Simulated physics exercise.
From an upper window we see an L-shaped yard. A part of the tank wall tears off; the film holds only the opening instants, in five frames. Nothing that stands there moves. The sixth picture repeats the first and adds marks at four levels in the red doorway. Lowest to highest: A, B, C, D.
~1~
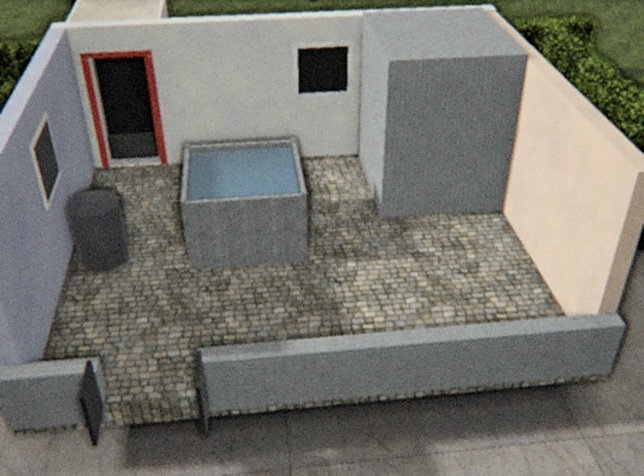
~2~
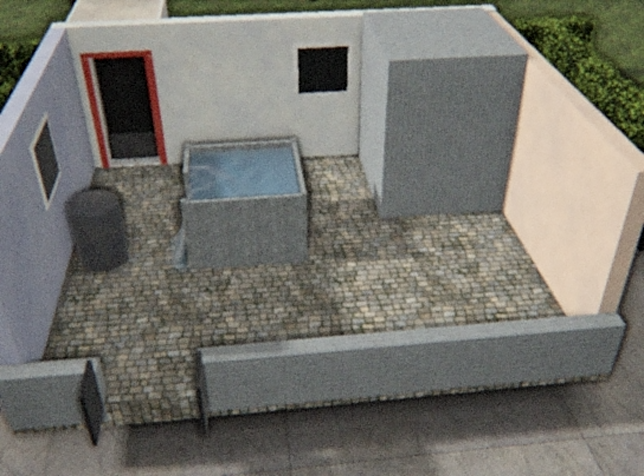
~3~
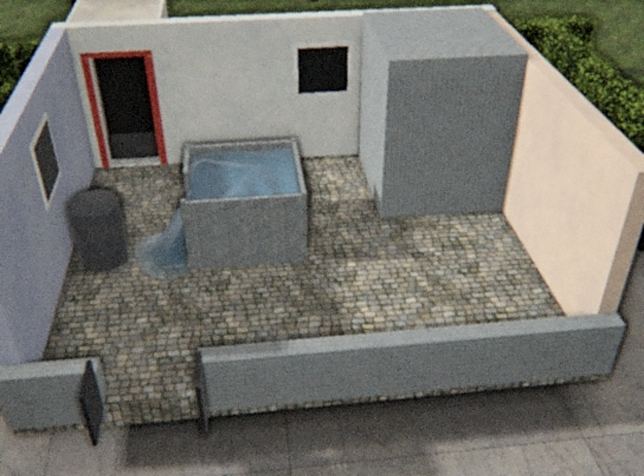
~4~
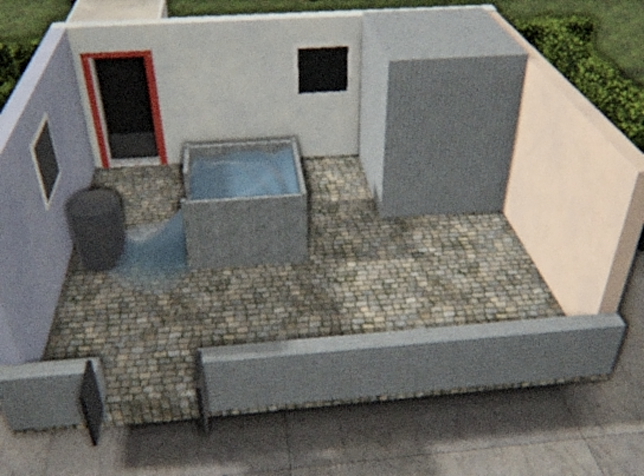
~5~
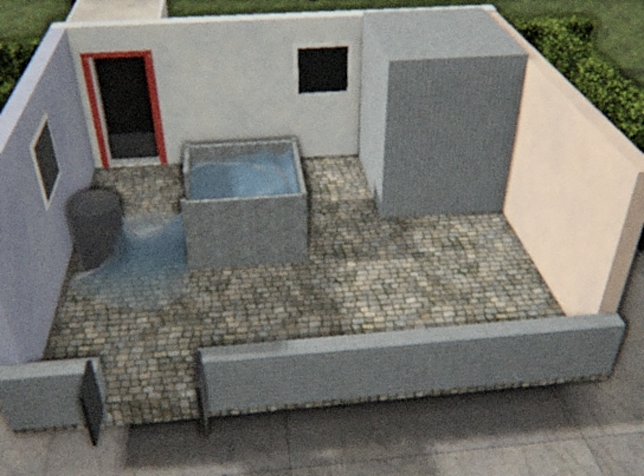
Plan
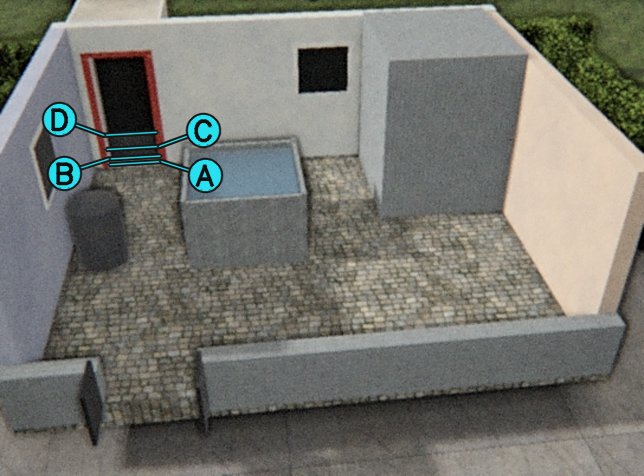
Walled cobbled yard seen from above, with water pouring from the left side of a raised tank and spreading around a dark barrel.
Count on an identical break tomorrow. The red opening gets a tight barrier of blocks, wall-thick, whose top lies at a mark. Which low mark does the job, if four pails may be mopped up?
C is the one.
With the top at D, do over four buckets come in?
No, that is safe.
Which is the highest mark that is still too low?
The answer is B.
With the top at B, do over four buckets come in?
Yes.
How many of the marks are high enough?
Two of the four.
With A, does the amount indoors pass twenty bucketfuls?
Yes, it does.
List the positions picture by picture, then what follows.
In the first picture, water in the tank at rest, its middle at (243, 174); foot of the red doorway at (136, 166); open gate at (148, 349).
In the second picture, 1 % of the ground under water, visible out to (186, 271).
In the third picture, 3 % of the ground under water, visible out to (138, 250).
In the fourth picture, 5 % of the ground under water, visible out to (125, 282).
In the fifth picture, 9 % of the ground under water, visible out to (77, 283).
In cyan, A at (135, 163); B at (134, 157); C at (133, 148); D at (130, 133); from the bottom up A, B, C, D.
For mark A, dozens of bucketfuls pour in.
For mark B, some 15 bucketfuls get in.
For mark C, a bucket or two gets in.
For mark D, nothing gets over.
